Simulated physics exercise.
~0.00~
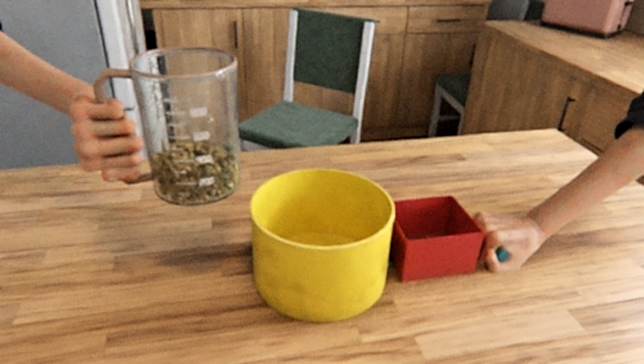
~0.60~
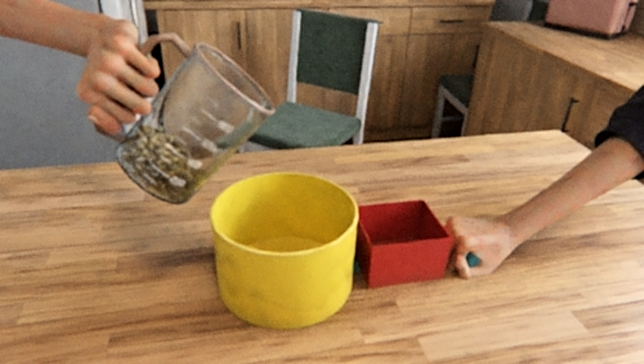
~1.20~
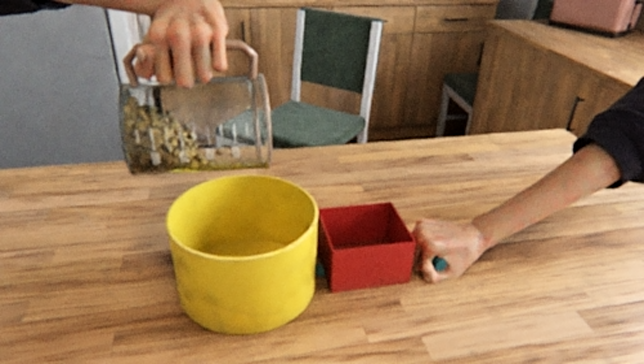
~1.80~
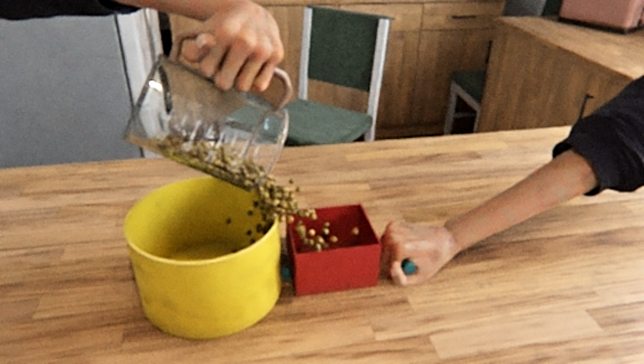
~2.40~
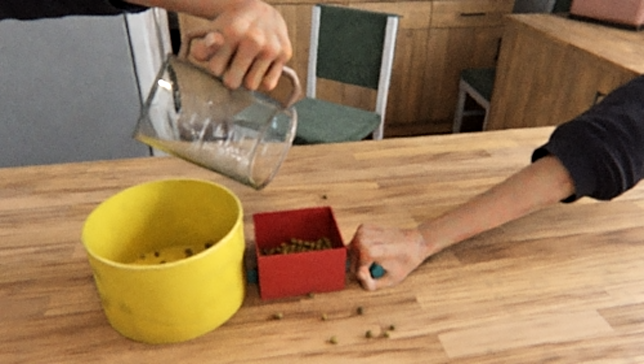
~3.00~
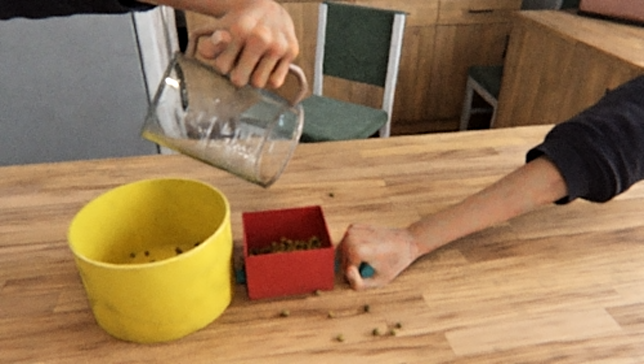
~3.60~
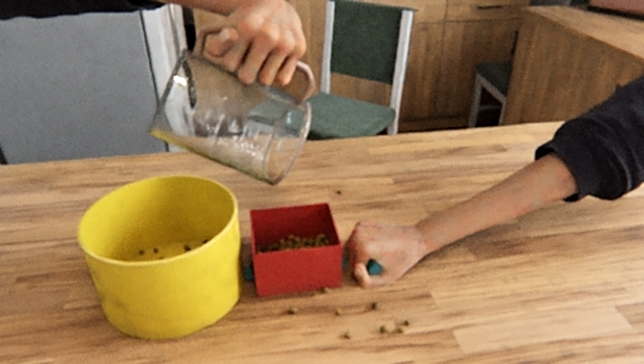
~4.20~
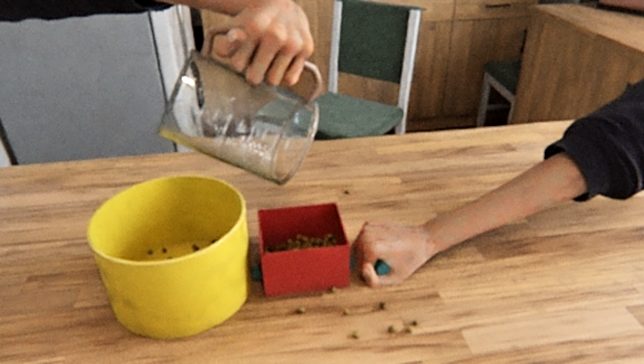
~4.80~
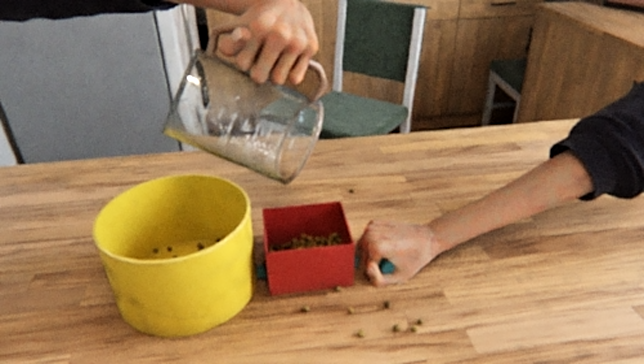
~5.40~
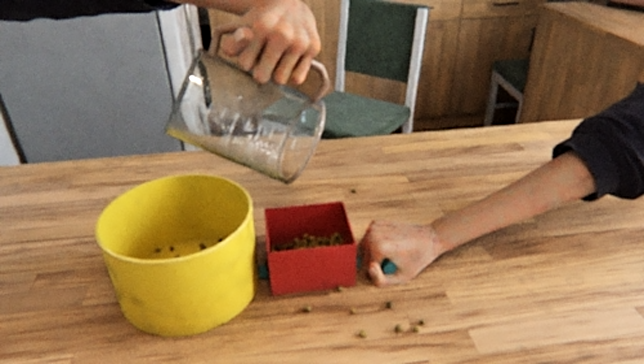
In a kitchen, seen from slightly above a wooden table, a hand at the left holds a clear jug of small greenish pieces. Another hand at the right grips a square red tin beside a round yellow pot, with a green chair behind. The pot and tin shift left together in view while the jug tips onto its side above them. The pieces then pour out in a stream, falling into both containers. The jug stays tilted, emptied, with most pieces in the red tin, some in the yellow pot and a few scattered on the table.
